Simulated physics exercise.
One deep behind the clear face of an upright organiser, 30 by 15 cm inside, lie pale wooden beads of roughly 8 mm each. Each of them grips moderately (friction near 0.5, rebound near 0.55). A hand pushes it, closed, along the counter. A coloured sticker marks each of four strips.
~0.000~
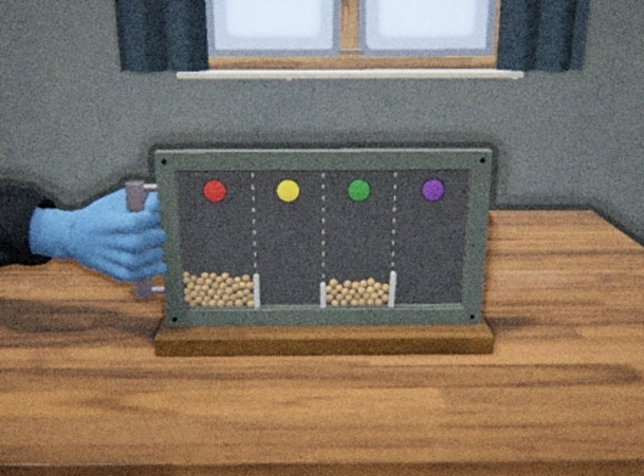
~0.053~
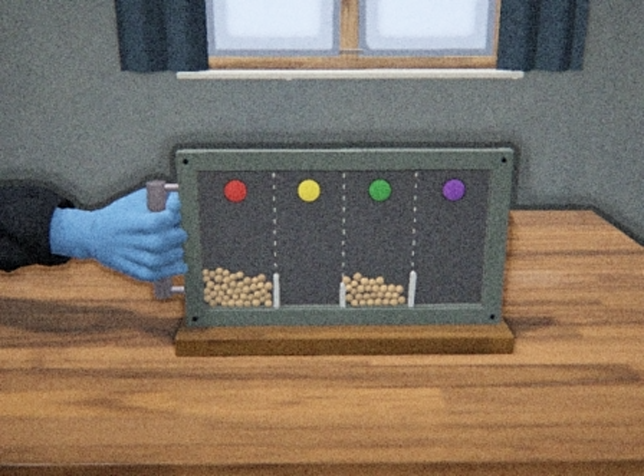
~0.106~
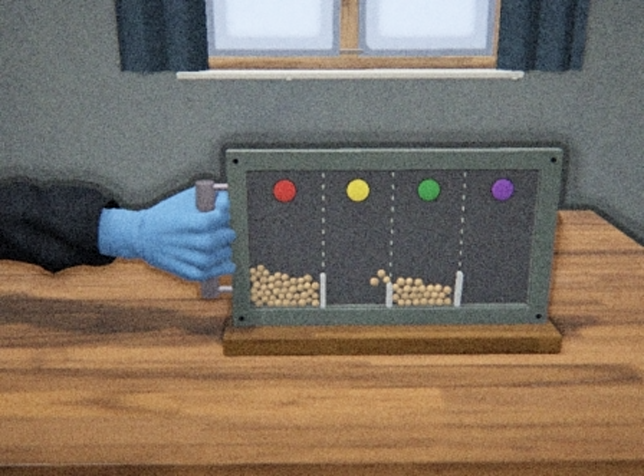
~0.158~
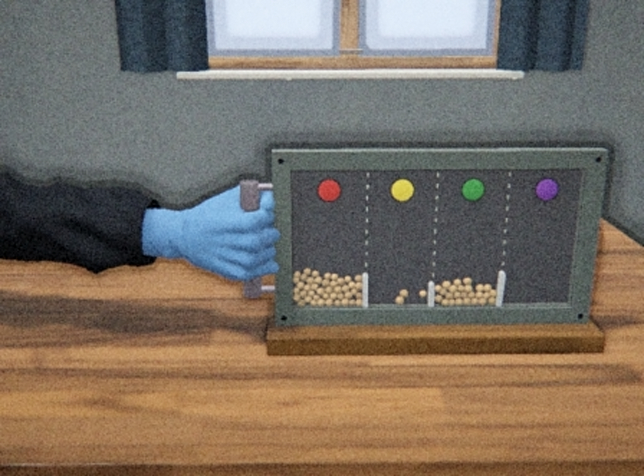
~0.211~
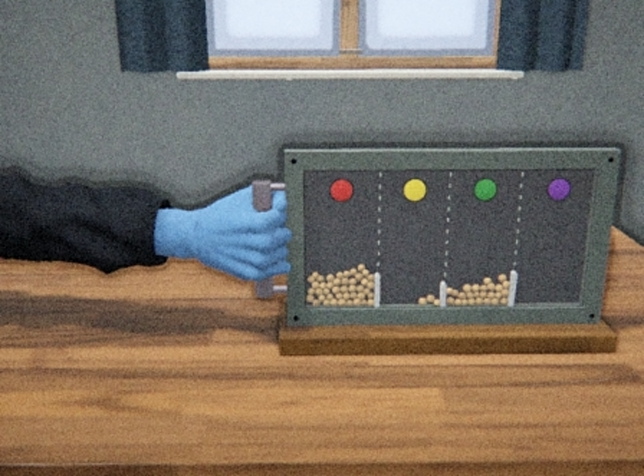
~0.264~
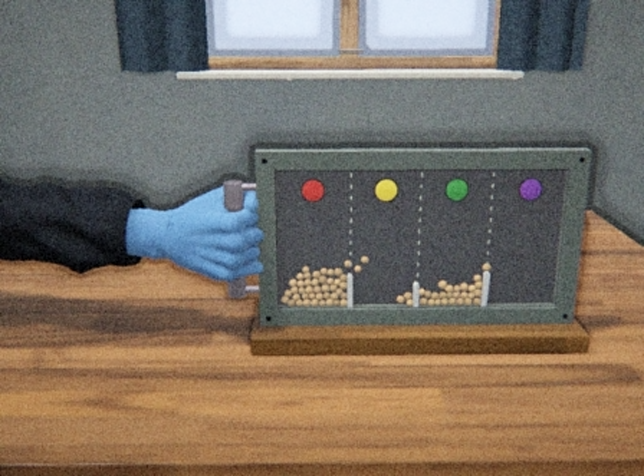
A blue-gloved hand pushed an upright case of pale beads rightward along a wooden counter, then drew it back a little left, while the beads shifted and a few hopped over the low dividers.
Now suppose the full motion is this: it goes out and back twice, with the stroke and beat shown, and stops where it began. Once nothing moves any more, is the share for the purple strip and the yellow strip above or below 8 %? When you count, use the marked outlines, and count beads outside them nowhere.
Purple strip: Below 8 %; yellow strip: Above 8 %.
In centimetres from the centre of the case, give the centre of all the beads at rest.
About 5 cm left and 6 cm below.
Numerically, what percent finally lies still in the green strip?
Some 35 percent.
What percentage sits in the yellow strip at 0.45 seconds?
5 percent.
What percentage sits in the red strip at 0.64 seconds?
Around 55 per cent.
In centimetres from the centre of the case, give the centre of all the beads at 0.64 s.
About 4 cm left and 6 cm below.
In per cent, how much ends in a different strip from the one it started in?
20 per cent.
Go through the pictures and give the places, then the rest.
In the first frame, at its start; about 70 beads; beads' middle (273, 292); highest (186, 275); red (215, 191), purple (433, 190), green (359, 190), yellow (288, 191).
In the second frame, 2 cm to the right; beads' middle (290, 291); highest (219, 271).
In the third frame, 7 cm to the right; beads' middle (335, 291); highest (261, 269); wall ends (460, 275), (390, 285), (323, 277).
In the fourth frame, 12 cm to the right; beads' middle (379, 292); highest (307, 272).
In the fifth frame, 13 cm to the right; beads' middle (395, 291); highest (361, 268).
In the sixth frame, 10 cm to the right; beads' middle (371, 290); highest (365, 260); red (313, 191), purple (531, 190), green (457, 190), yellow (386, 190).
After 0.45 s, it is 2 cm to the right; the beads' middle is 6 cm left of and 6 cm below the centre; red 55 %, green 35 %, yellow 5 %.
After 0.64 s, it is 12 cm to the right; the beads' middle is 4 cm left of and 6 cm below the centre; red 55 %, green 35 %, yellow 10 %.
After 0.80 s, it is at its start; the beads' middle is 5 cm left of and 6 cm below the centre; red 50 %, green 35 %, yellow 15 %.
At rest by 1.5 s, it is at its start; red 50 %, purple 0 %, green 35 %, yellow 15 %.
